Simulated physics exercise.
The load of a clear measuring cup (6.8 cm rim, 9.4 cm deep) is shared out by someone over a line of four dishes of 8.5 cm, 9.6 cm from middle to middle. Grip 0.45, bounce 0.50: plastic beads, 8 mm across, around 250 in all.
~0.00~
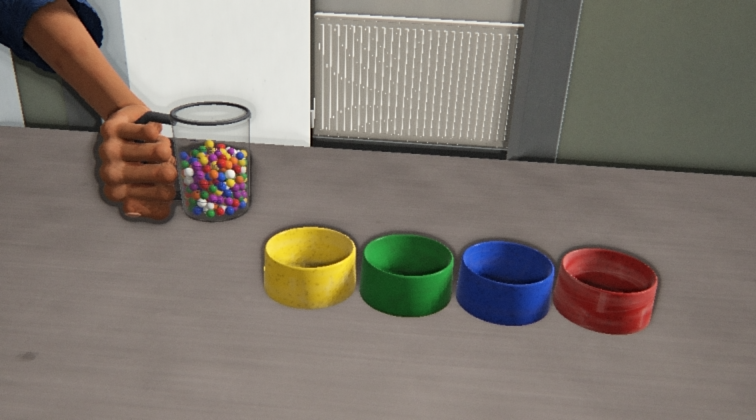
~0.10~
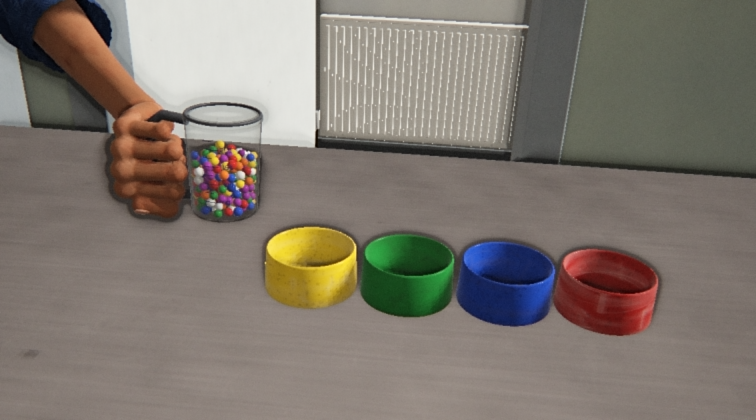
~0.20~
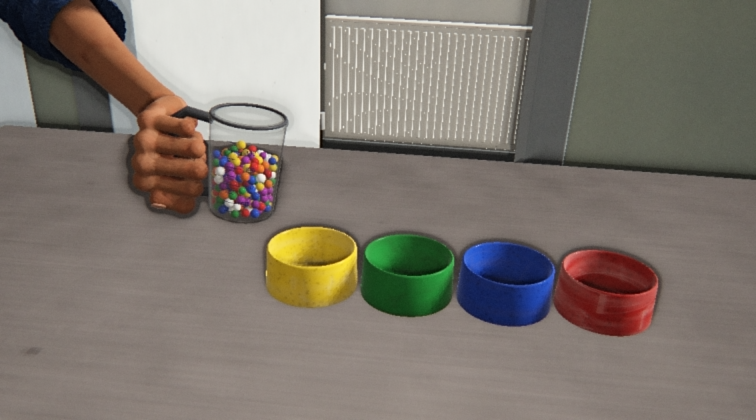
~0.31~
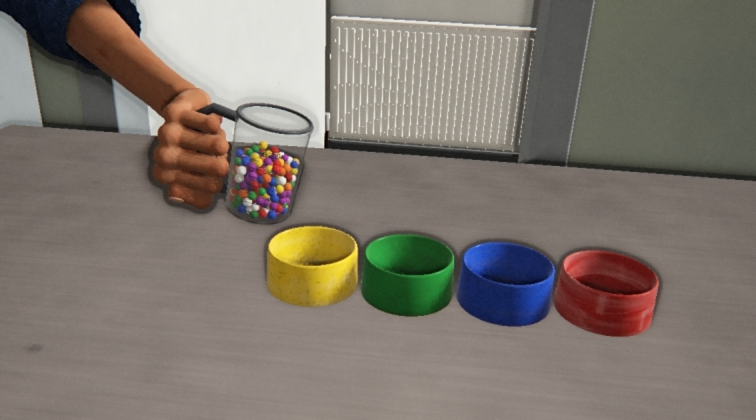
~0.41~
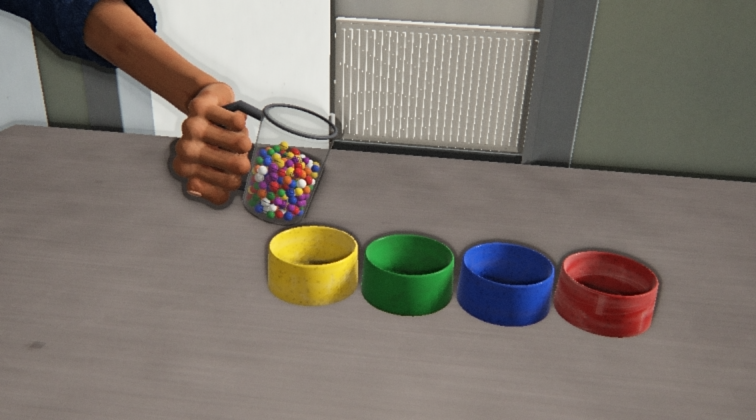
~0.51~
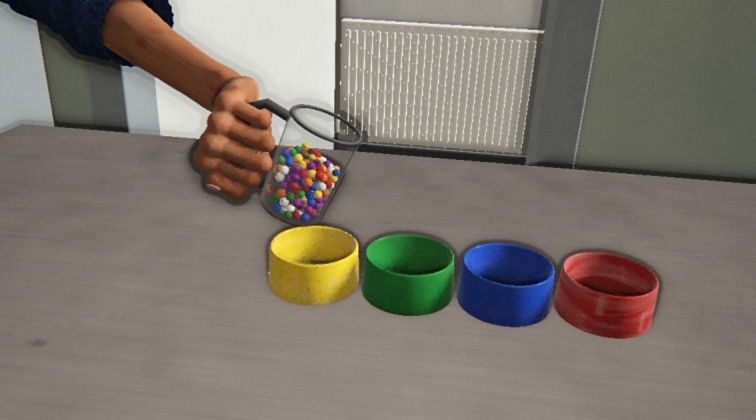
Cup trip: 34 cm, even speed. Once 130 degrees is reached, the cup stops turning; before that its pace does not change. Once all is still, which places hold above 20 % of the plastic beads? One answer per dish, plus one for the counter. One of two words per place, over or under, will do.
In the end red: It should take in more than a fifth; blue: It should take in a fifth at the most; green: It should take in a fifth at the most; yellow: It should take in a fifth at the most; counter: It should take in a fifth at the most.
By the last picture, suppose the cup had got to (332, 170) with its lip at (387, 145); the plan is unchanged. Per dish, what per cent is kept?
Final shares - red 100 %, blue 0 %, green 0 %, yellow 0 %.
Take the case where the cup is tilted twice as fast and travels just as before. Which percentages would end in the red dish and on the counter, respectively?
Shares - red: 0, counter: 10.
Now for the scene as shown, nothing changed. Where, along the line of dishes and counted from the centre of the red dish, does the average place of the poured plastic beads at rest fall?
Close to 2 cm, shifted rightward.
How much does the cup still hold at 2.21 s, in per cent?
About 70 per cent.
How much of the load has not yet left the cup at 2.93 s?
Estimate: Around 0 % of the load.
After 1.53 s, tilt 72 degrees; cup holds 100 %.
After 2.21 s, tilt 105 degrees; cup holds 70 %, red 25 %.
Then, at 2.93 s, tilt 130 degrees; cup holds 0 %, red 95 %.
In the end, at 3.3 s, red 95 %, blue 0 %, green 0 %, yellow 0 %, counter 5 %.
